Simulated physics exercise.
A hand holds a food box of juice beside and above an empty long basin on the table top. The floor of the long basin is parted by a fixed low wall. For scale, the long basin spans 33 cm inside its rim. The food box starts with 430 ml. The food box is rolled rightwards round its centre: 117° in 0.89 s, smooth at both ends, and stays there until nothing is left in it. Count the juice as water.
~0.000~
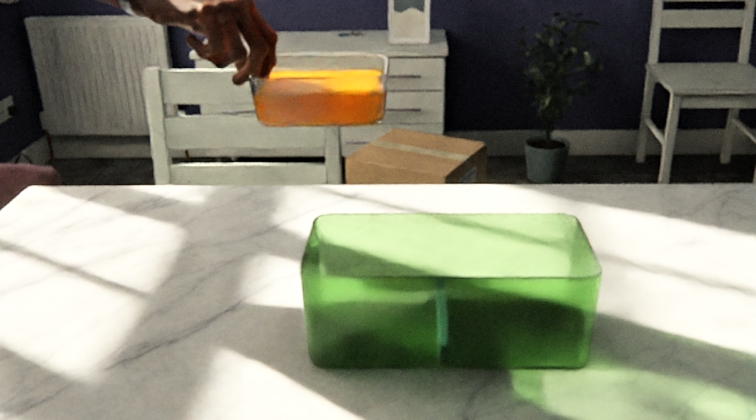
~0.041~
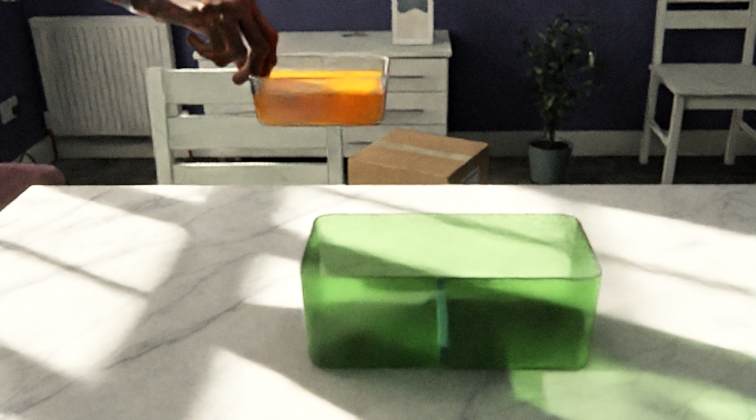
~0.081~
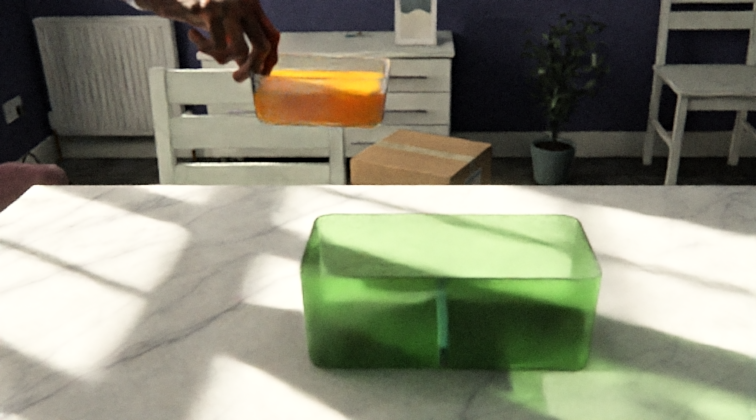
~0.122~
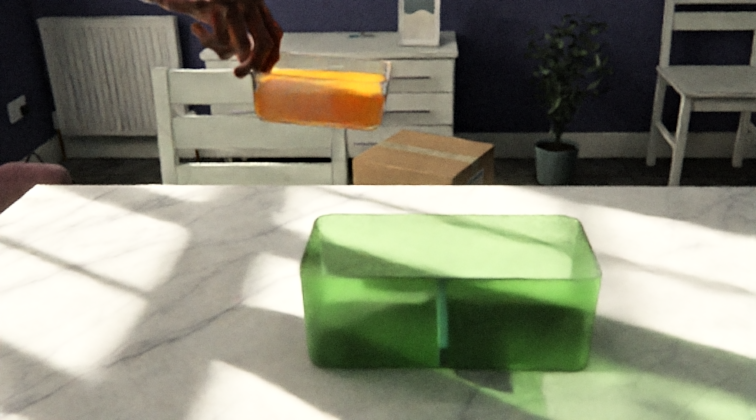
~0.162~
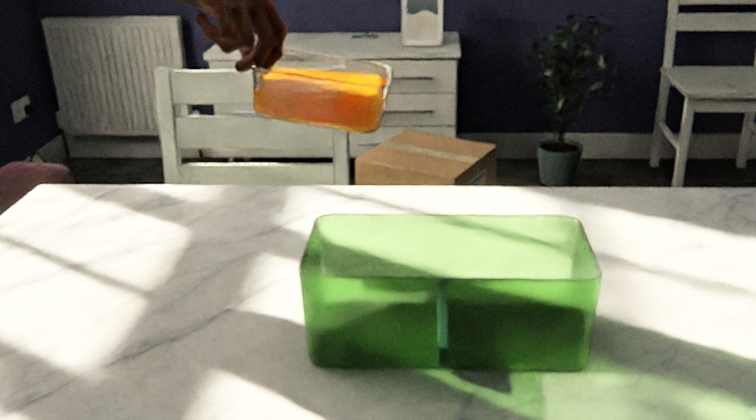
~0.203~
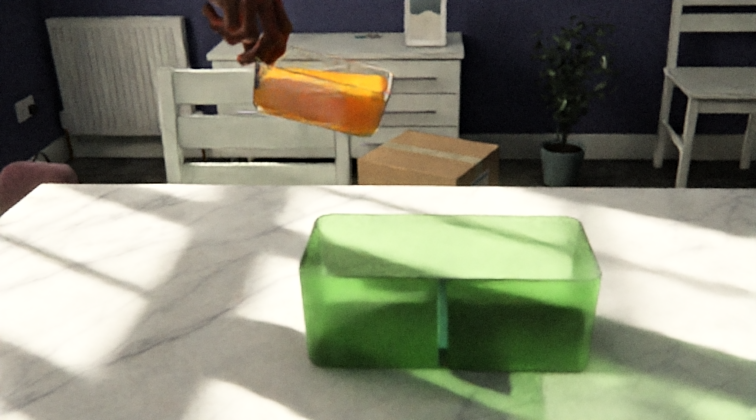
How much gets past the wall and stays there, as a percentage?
Roughly 59 per cent is past the wall.
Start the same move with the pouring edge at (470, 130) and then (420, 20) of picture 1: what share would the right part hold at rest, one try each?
In turn about 80 and 70 per cent.
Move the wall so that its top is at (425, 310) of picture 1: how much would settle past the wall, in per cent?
In that case some 70 per cent.
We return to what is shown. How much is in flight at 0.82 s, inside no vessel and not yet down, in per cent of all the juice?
Some 6 per cent.
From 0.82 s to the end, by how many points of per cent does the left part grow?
About 5 per cent.
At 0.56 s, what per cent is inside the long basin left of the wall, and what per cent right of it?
Left about 6, right about 14.
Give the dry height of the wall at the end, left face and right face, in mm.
Left about 22 mm, right about 18 mm.
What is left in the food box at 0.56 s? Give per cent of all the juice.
Some 18 per cent.
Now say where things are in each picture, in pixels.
In the first picture, tilt 0°; pouring edge (387, 68); surface from (261, 80) to (385, 80); the long basin's rim runs from (308, 244) to (589, 244); the wall's top is at (443, 311).
In the second picture, tilt 1°; pouring edge (388, 69); surface from (262, 81) to (385, 80).
In the third picture, tilt 2°; pouring edge (388, 71); surface from (262, 80) to (385, 81).
In the fourth picture, tilt 5°; pouring edge (389, 74); surface from (263, 79) to (386, 82).
In the fifth picture, tilt 9°; pouring edge (390, 79); surface from (263, 77) to (387, 84).
In the sixth picture, tilt 14°; pouring edge (391, 85); surface from (263, 76) to (389, 85).
Then, 0.56 s in, the tilt is 81° and 18 per cent is still to pour, 6 is left of the wall and 14 right of it.
Then, 0.82 s in, the tilt is 115° and 1 per cent is still to pour, 34 is left of the wall and 59 right of it.
Then, 1.09 s in, the tilt is 117° and 0 per cent is still to pour, 40 is left of the wall and 59 right of it.
Then, 1.39 s in, the tilt is 117° and 0 per cent is still to pour, 40 is left of the wall and 59 right of it.
Finally, 40 per cent lies left of the wall, 59 right of it and 2 outside.
